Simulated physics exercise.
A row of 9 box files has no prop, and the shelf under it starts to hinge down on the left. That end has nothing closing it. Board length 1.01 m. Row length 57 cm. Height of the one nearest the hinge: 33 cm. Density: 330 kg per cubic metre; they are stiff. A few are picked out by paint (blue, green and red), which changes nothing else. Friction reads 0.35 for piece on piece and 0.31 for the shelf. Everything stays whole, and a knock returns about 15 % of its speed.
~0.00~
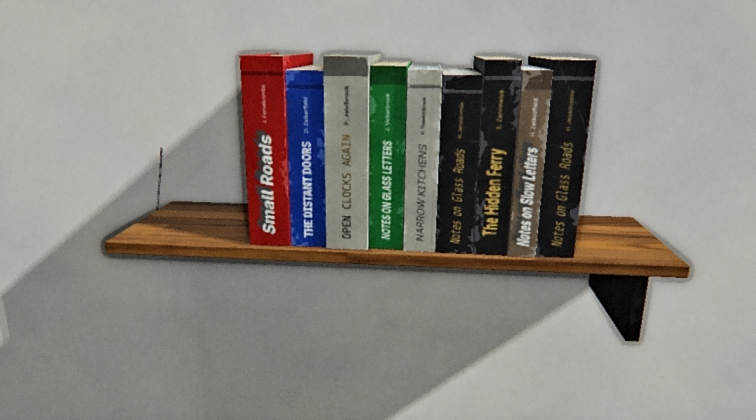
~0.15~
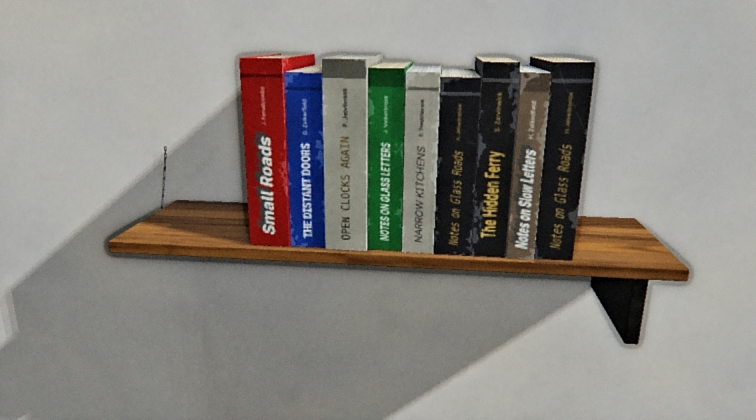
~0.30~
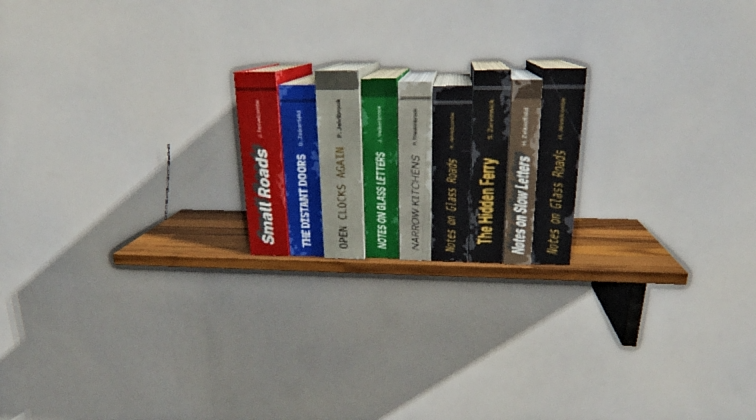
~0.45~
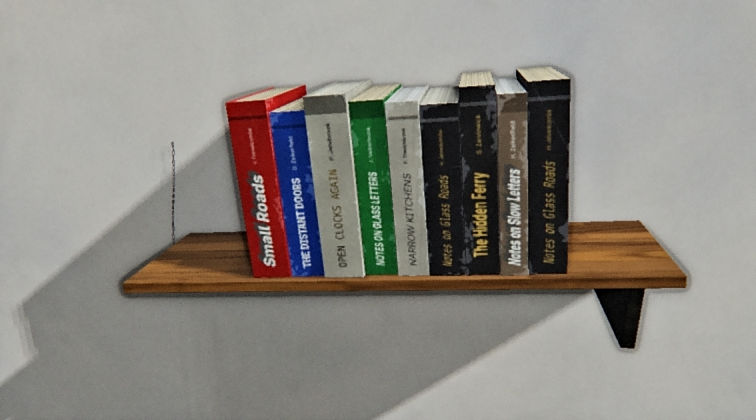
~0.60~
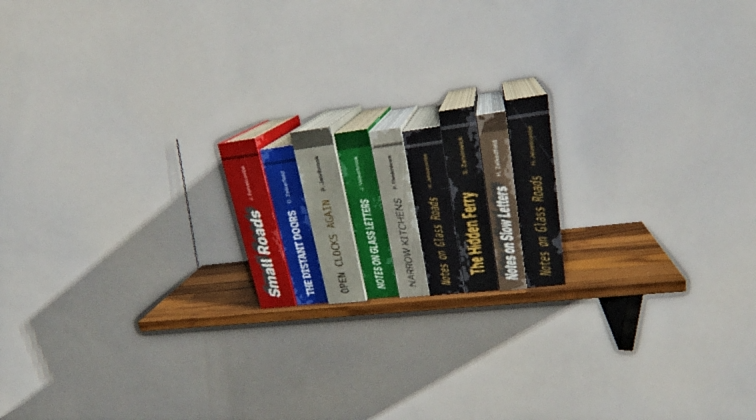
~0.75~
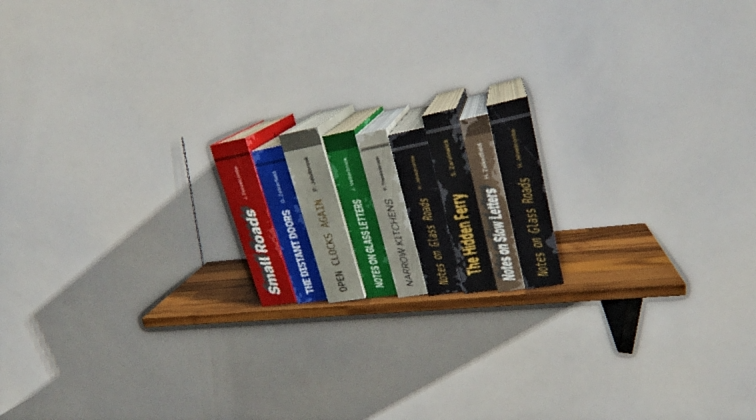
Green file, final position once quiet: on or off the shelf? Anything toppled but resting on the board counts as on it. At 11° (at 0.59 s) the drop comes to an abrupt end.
On.
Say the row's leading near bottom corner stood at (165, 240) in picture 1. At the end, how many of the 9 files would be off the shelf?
With that change the number is 3.
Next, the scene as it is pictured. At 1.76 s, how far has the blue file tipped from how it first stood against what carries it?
It's at some 90 degrees.
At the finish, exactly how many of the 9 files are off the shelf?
1 in total.
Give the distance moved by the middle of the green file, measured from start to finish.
Start and end lie near 35 cm apart.
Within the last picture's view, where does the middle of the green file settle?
At about (269, 236).
After 0.96 s, none of the 9 files off the shelf, 9 disturbed; green file leaning 17°; red file leaning 17°.
After 1.20 s, none of the 9 files off the shelf, 9 disturbed; green file leaning 39°; red file leaning 56°.
After 1.46 s, 1 of the 9 files off the shelf; green file leaning 50°; red file on its side.
After 1.76 s, 1 of the 9 files off the shelf; green file leaning 63°; red file upside down.
By the end (2.2 s), 1 of the 9 files off the shelf; green file on its side; blue file on its side; red file on its side. As the last picture would show them, middles, green file near (269, 236), blue file near (143, 278).
